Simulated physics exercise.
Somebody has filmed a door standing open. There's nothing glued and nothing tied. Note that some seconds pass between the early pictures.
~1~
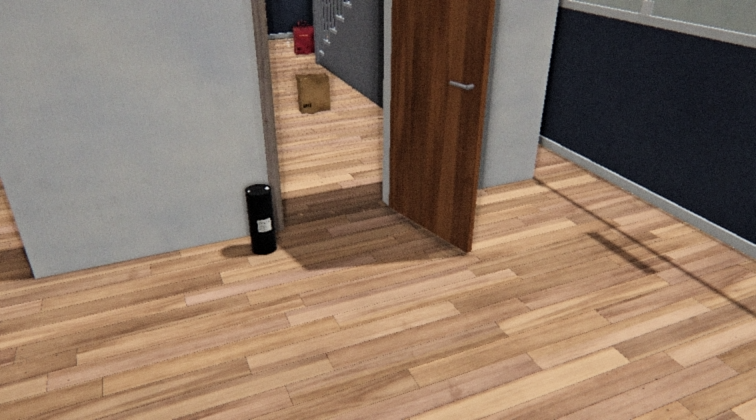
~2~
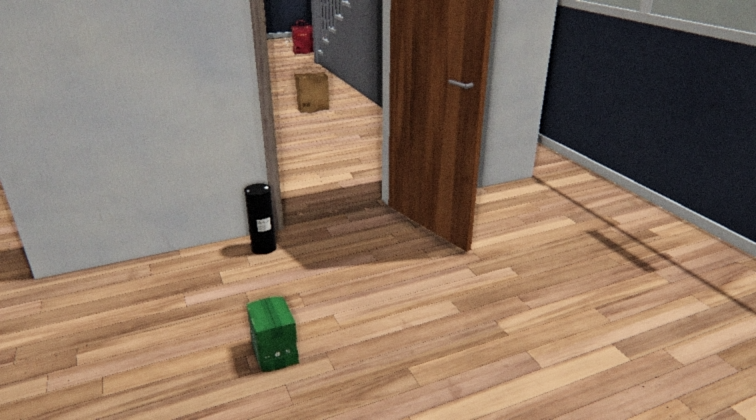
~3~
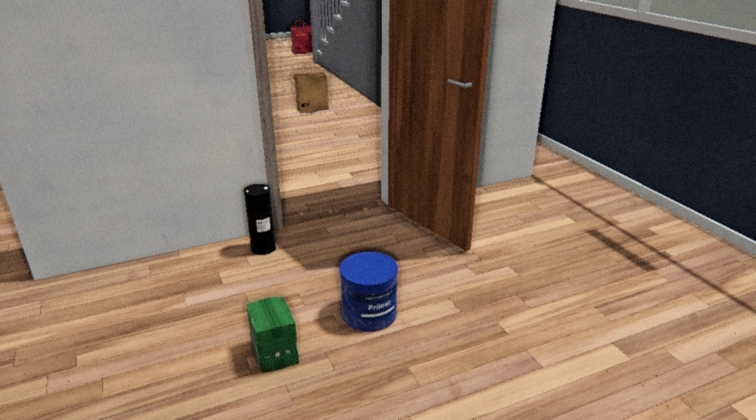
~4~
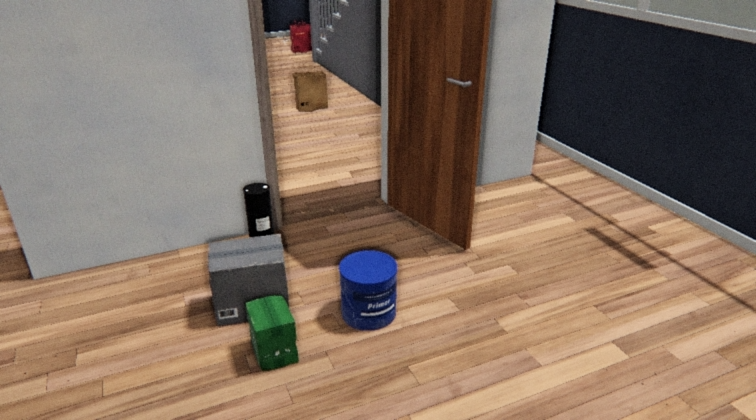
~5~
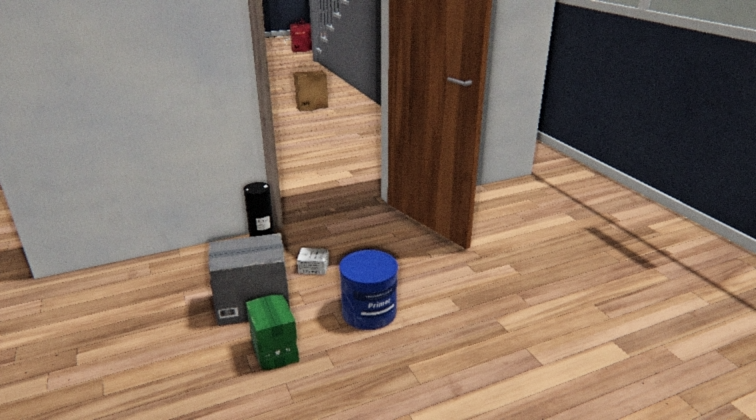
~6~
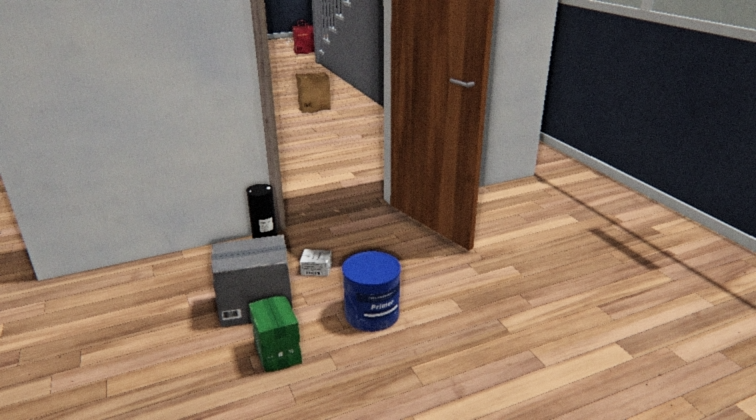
Nothing is seen moving by itself, but a green box, a blue pail, a grey box and a small white box appear one after another on the wood floor, while the view shifts very slightly at the end. Seen from above, a brown door stands wide open and still beside a black canister at the left of the doorway. Beyond it sit a brown box and something red.
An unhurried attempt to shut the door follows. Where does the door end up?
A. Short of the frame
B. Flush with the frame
Flush with the frame.
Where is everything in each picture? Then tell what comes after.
In the first picture, door wide open and still; black canister (261, 220).
In the second picture, door wide open and still; green box (272, 334).
In the third picture, door wide open and still; black canister (260, 220).
In the fourth picture, door wide open and still; blue pail (369, 290); green box (272, 333).
In the fifth picture, door wide open and still; black canister (260, 218); grey box (250, 279).
In the sixth picture, door wide open and still; white box (316, 263); blue pail (372, 291).
Then, 1.10 s after the last picture, door at 72°.
Then, 1.90 s after the last picture, door at 36°.
At rest, door at 0°; all 5 in place. Seen from the same camera at the end, white box near (316, 263).
